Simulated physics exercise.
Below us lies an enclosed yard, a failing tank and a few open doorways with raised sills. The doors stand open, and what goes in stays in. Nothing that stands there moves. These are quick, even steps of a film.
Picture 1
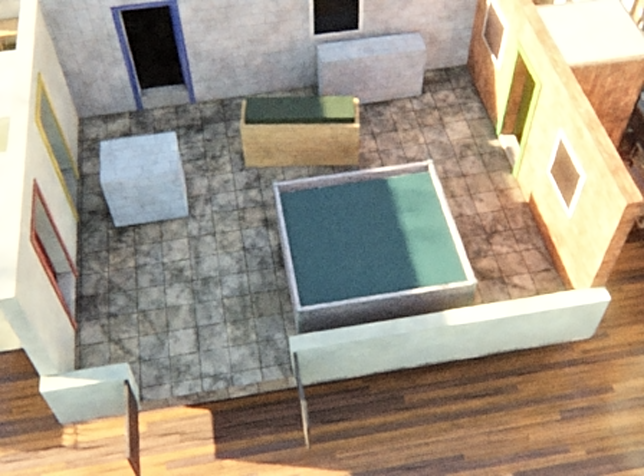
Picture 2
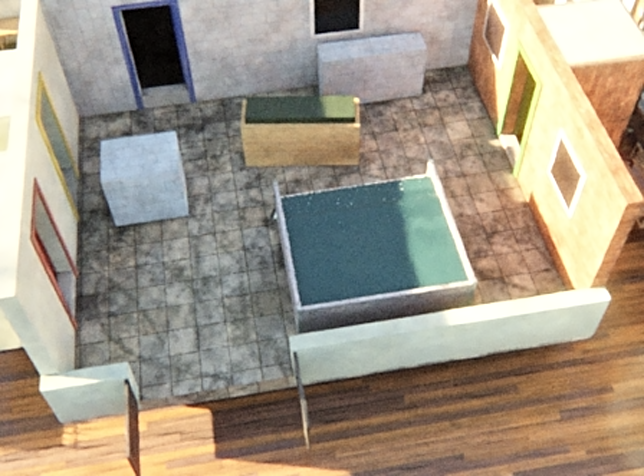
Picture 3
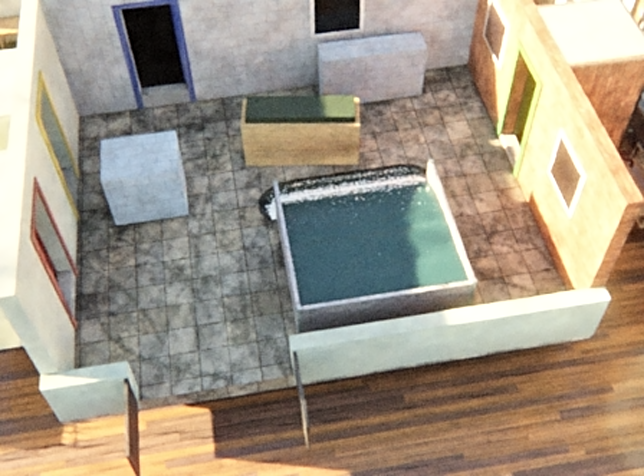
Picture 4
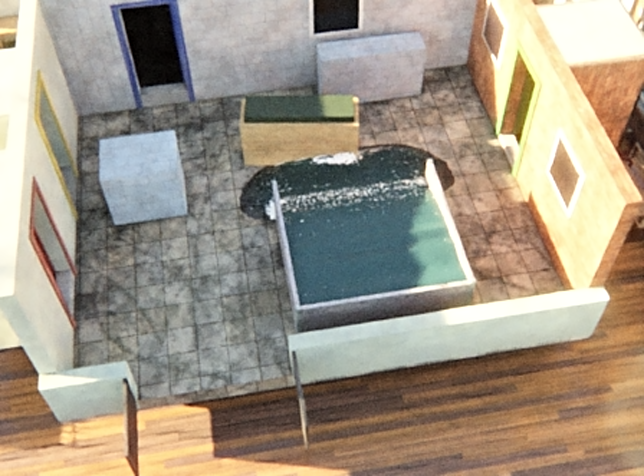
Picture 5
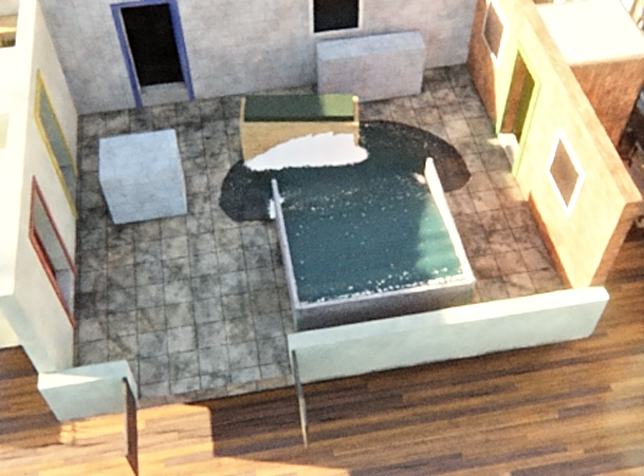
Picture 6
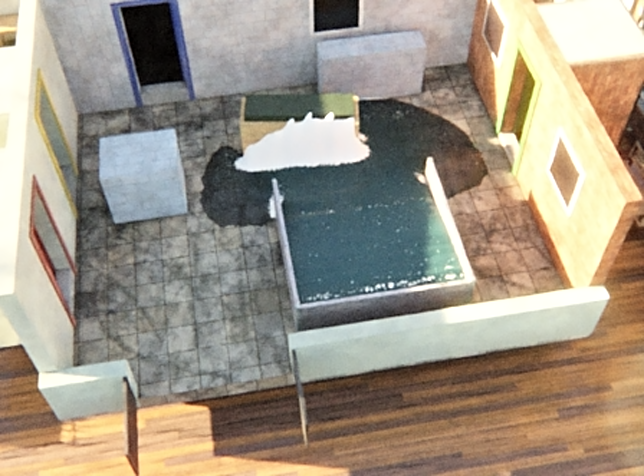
Square tank of dark green water losing its far side in a walled yard, water spreading across tiles and splashing white against a tan box.
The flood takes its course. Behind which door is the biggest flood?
The green door.
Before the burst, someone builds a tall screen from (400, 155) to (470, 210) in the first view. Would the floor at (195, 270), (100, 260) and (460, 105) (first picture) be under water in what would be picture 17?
As listed: Covered, dry, awash.
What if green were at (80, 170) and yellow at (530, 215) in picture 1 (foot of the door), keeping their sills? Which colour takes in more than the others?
It is the green door.
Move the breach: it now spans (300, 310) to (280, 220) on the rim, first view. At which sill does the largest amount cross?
That is the red door.
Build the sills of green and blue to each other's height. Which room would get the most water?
That is the blue one.
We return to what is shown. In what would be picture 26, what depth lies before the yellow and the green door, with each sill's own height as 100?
About 30 and 220 per cent.
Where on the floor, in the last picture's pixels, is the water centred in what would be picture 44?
I would point to (292, 203).
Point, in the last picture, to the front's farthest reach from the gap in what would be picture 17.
I would point to (79, 118).
A moment on, water covers 35 % of the floor; red door not reached, green door wet at the sill, nothing in, blue door not reached, yellow door not reached.
Next, water covers 55 % of the floor; red door not reached, green door wet at the sill, nothing in, blue door wet at the sill, nothing in, yellow door not reached.
Then, water covers 80 % of the floor; red door wet at the sill, nothing in, green door some in, blue door wet at the sill, nothing in, yellow door wet at the sill, nothing in.
Later, water covers 95 % of the floor; red door wet at the sill, nothing in, green door a lot in, blue door a trickle in, yellow door wet at the sill, nothing in.
In the end, water covers 100 % of the floor; red door wet at the sill, nothing in, green door a lot in, blue door a trickle in, yellow door wet at the sill, nothing in; the green door has let in the most.
